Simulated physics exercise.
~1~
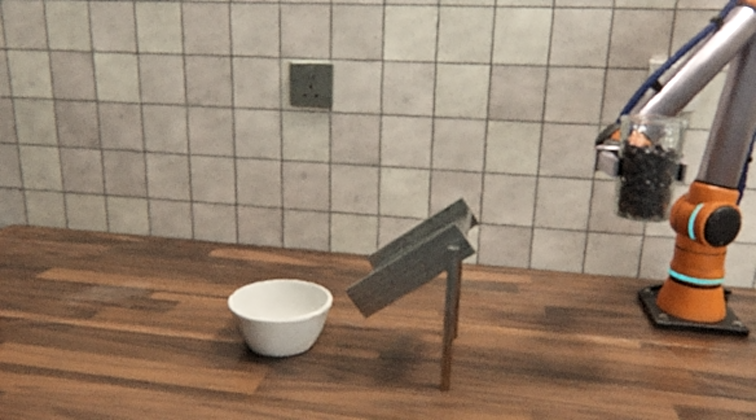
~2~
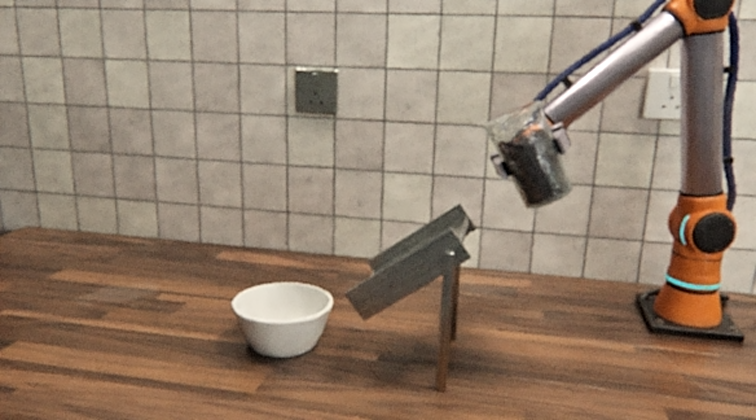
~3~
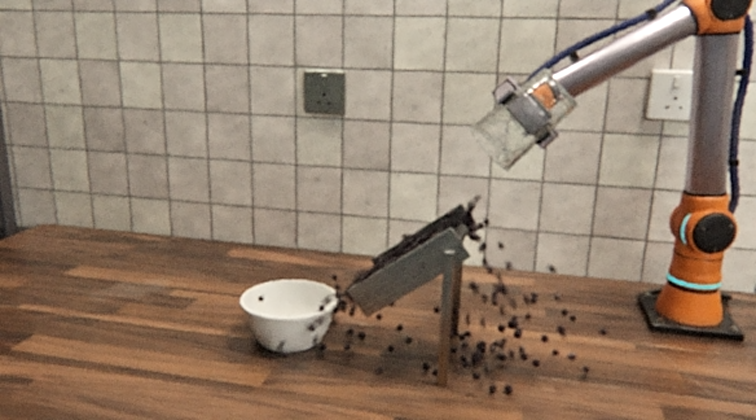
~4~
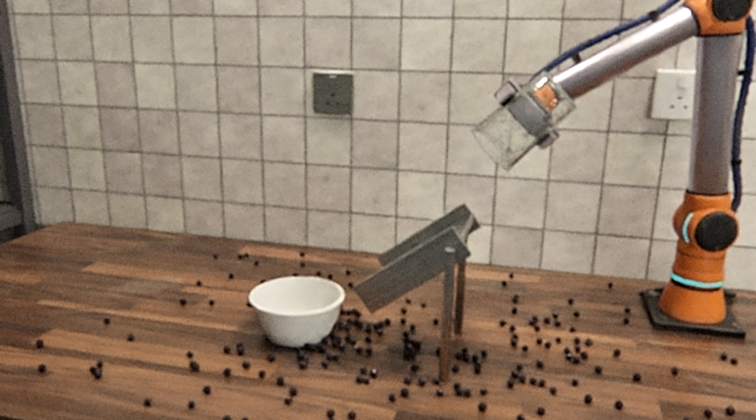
The clip opens on an orange and grey robot arm holding a clear tumbler of small black beads at the right of a wooden table, with a sloping grey chute and a white bowl to its left. The arm carries the tumbler left towards the chute and begins to lean it forward. It then lifts and tips the tumbler upside down, and the beads pour onto the chute. Some slide towards the bowl, while many spill around the chute and bounce on the table. Finally the emptied tumbler stays tipped in the air, the chute is clear, and beads lie scattered widely across the tabletop around the bowl.
